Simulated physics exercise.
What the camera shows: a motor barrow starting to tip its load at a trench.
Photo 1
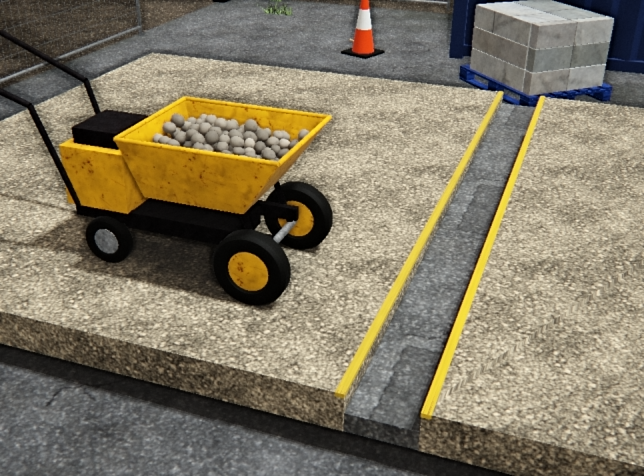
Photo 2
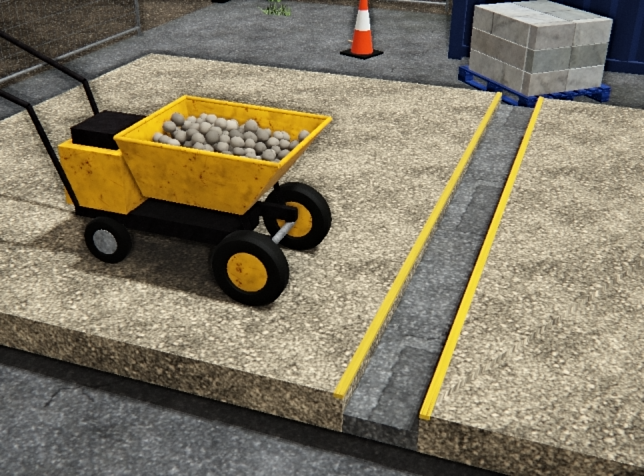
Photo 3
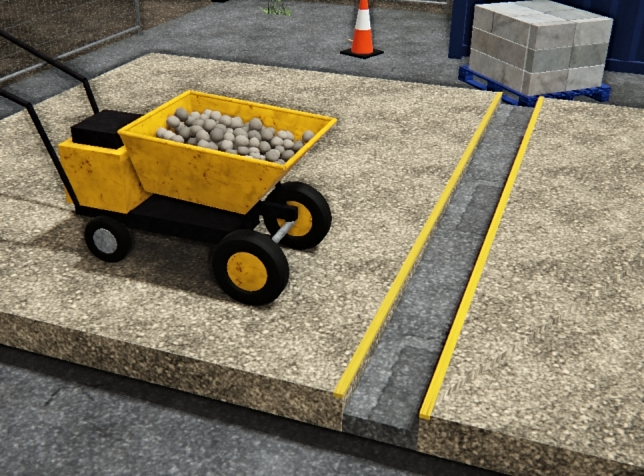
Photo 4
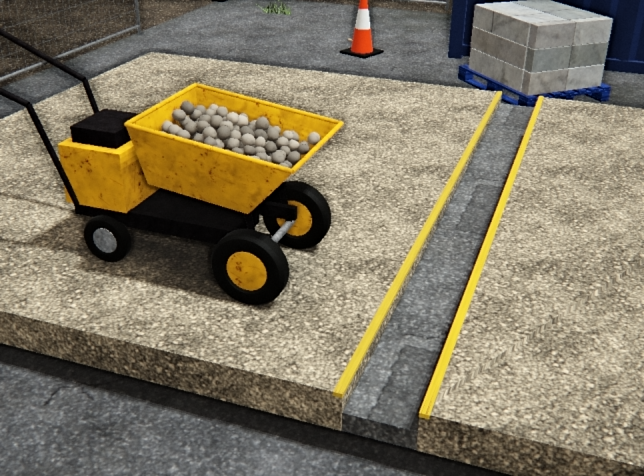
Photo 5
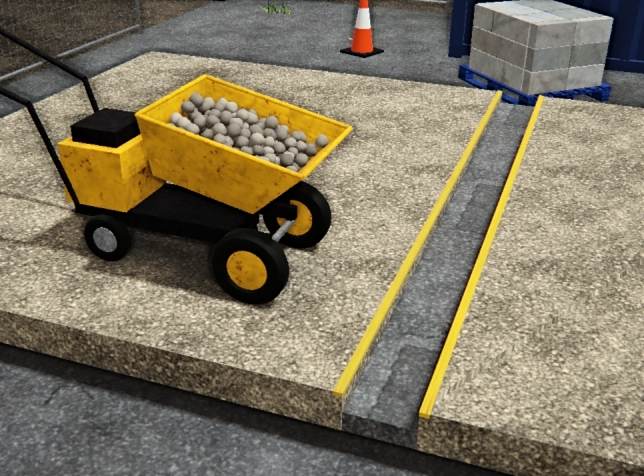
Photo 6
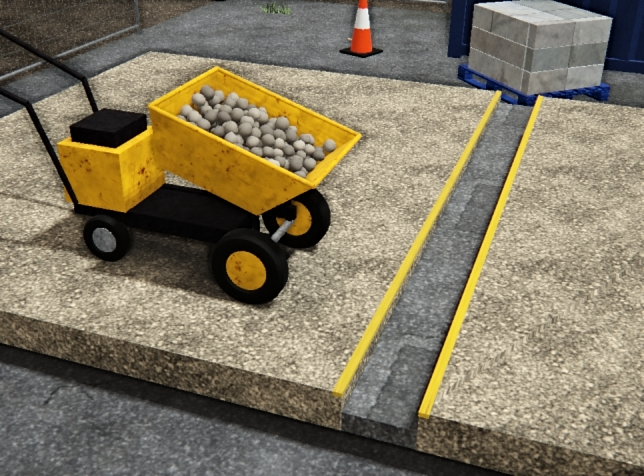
The clip shows a yellow motor barrow loaded with rounded grey stones, standing on a gravelly slab left of a shallow, yellow-edged trench; its skip sits level, then gradually tilts forward to the right while the wheels stay put.
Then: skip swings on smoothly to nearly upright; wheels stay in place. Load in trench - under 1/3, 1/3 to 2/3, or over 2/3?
I expect a trench portion higher than two thirds.
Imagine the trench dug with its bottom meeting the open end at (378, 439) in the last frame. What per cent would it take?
About 90 %.
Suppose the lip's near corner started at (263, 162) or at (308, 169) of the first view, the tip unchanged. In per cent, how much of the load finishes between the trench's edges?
The shares come out close to 70 and 70 per cent, in that order.
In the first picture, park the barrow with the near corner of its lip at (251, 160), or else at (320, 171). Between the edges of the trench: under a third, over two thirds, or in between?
Well, for the first stop the answer is one to two thirds, and for the second it is one to two thirds.
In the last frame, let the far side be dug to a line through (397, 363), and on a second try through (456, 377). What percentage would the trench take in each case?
40 % then 80 %, roughly.
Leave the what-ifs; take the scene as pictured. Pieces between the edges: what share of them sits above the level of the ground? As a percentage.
Estimate: Around 40 %.
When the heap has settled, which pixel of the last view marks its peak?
About (411, 270).
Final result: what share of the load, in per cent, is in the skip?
Close to 10 in a hundred.
Soon after the last picture, skip tipped steeply; all in the skip.
A little later, skip tipped steeply; most in the skip; a stray few short of the trench; about a quarter in or heaped over the trench; a stray few beyond it; a stray few falling.
Later still, skip tipped right over; about a quarter in the skip; a small part short of the trench; most in or heaped over the trench; a small part beyond it.
At rest, skip tipped right over; a small part in the skip; a small part short of the trench; most in or heaped over the trench; a small part beyond it.
